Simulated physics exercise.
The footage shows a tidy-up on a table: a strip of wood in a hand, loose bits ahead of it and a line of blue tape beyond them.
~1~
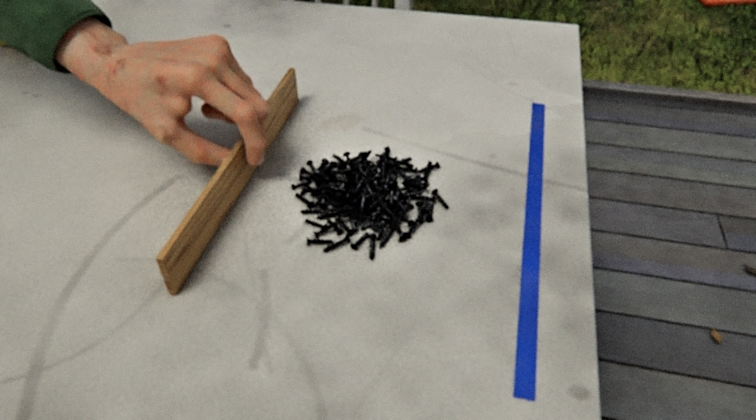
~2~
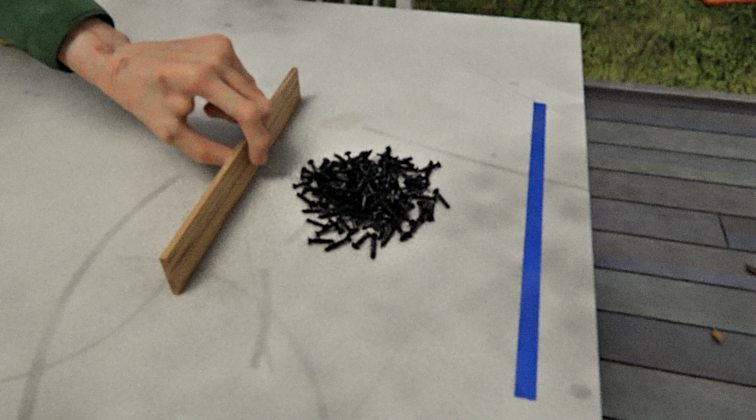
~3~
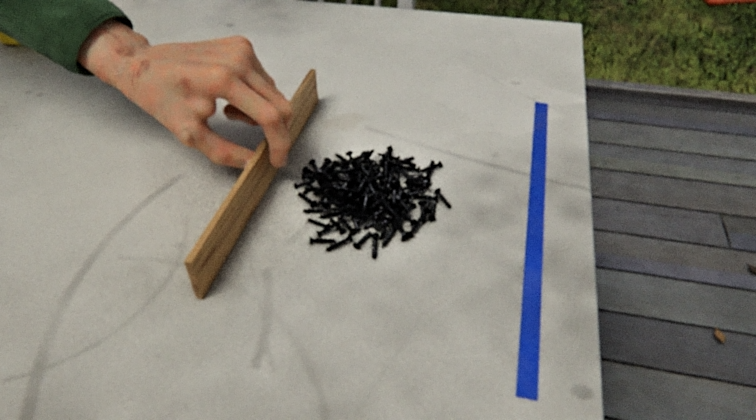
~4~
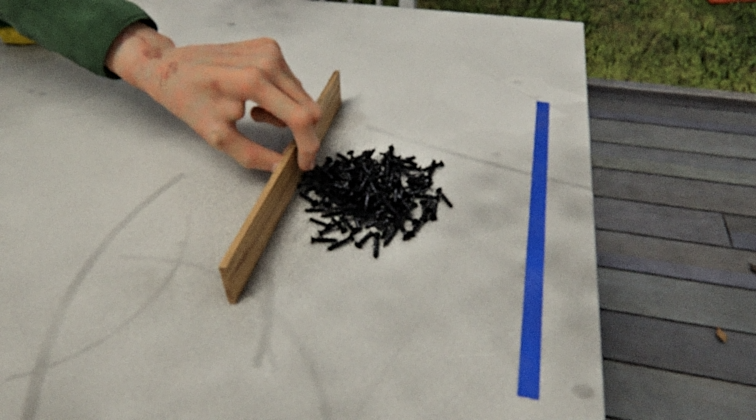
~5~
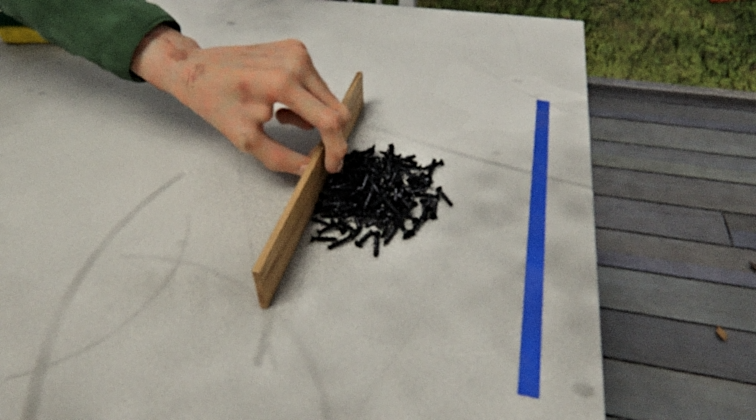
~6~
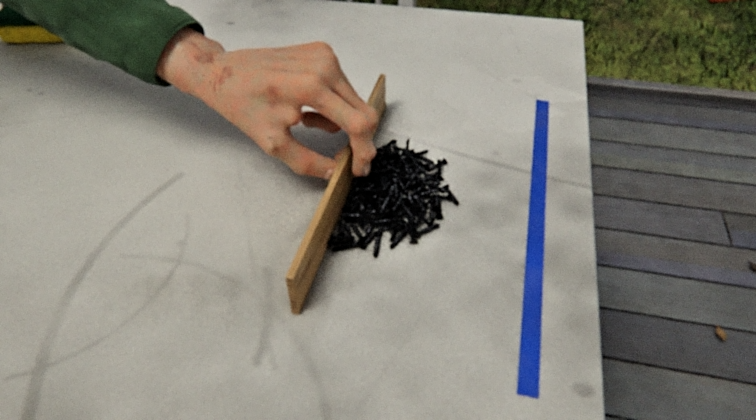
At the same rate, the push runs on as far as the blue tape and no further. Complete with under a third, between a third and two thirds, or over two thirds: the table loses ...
The table loses between a third and two thirds.
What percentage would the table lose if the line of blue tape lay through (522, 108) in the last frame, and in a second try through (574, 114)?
In order, close to 10 and 100 per cent.
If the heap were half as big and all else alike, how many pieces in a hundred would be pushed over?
Roughly 20 per cent of the heap.
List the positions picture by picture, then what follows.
Strip of wood (178, 257), at rest; blue tape (538, 113), about two fingers from the edge; edge at (591, 229); the heap (362, 187), black screws, in the first picture.
Strip of wood (181, 257), in the second picture.
Strip of wood (205, 261); the heap (365, 187), in the third picture.
Strip of wood (237, 265), in the fourth picture.
Strip of wood (269, 269); the heap (370, 185), roughly a quarter pushed along, in the fifth picture.
Strip of wood (301, 275); blue tape (542, 110); edge at (595, 226); the heap (390, 185), almost all pushed along, in the sixth picture.
Just after the last frame, strip of wood still moving, near (450, 168); heap all on the table, its front near (538, 218).
A moment on, strip of wood stopped at the blue tape; heap roughly a quarter over the edge.
Further on, strip of wood stopped at the blue tape; heap roughly half over the edge.
When it is over, strip of wood stopped at the blue tape; heap roughly half over the edge.
